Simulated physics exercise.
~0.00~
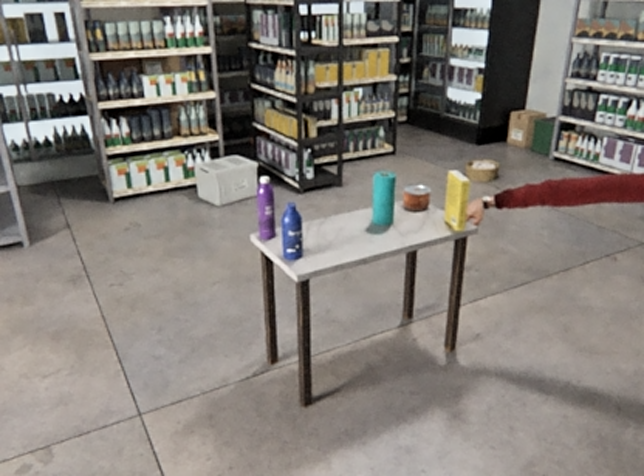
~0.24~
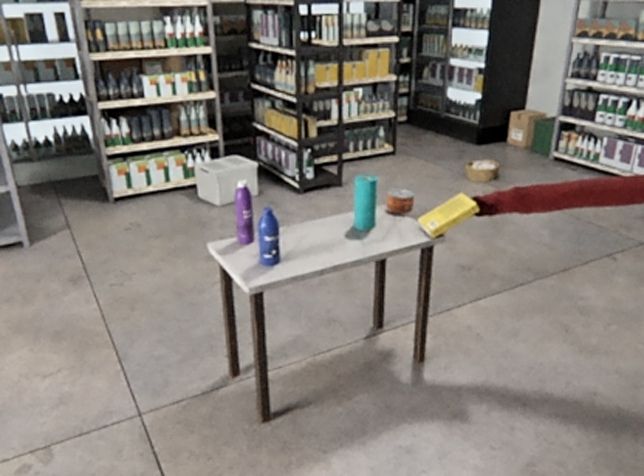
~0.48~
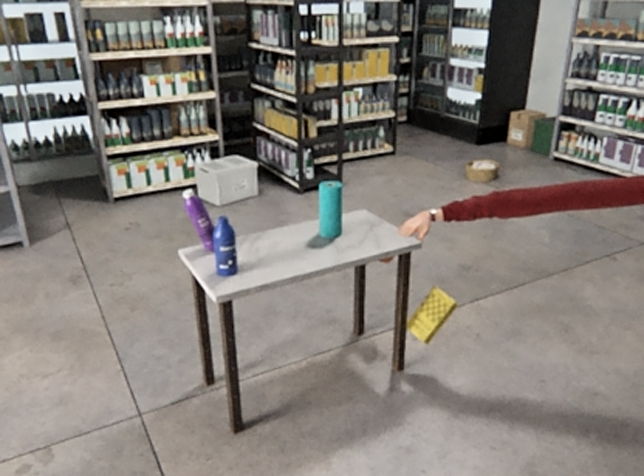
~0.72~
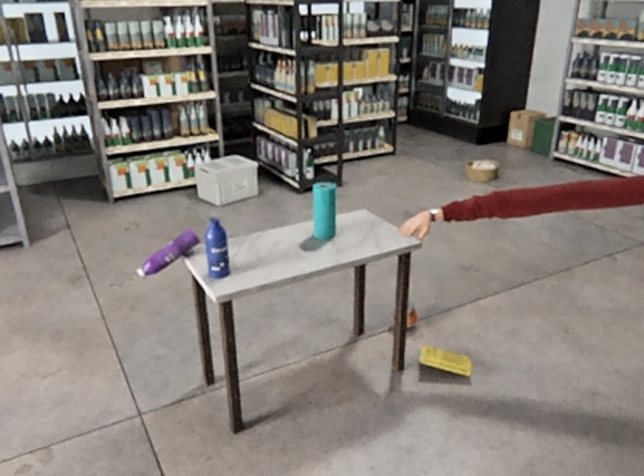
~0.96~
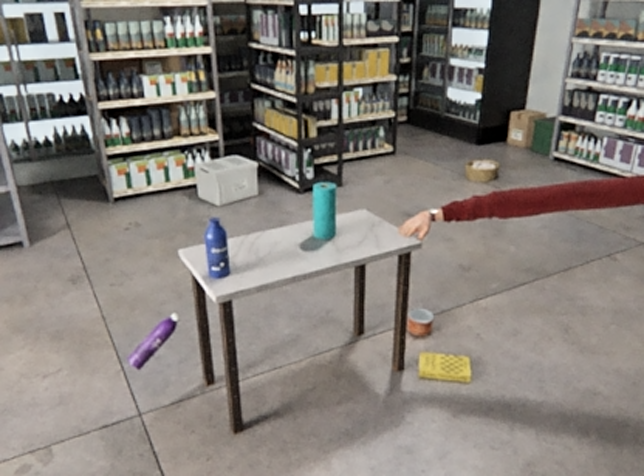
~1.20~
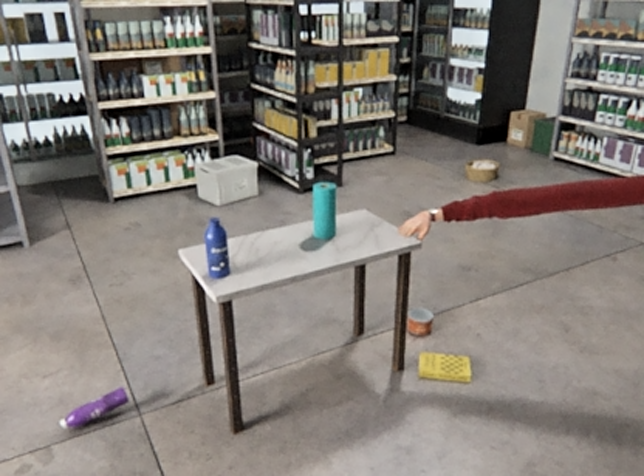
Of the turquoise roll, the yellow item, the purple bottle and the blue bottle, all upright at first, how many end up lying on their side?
Two of them end up on their side, the yellow item and the purple bottle.
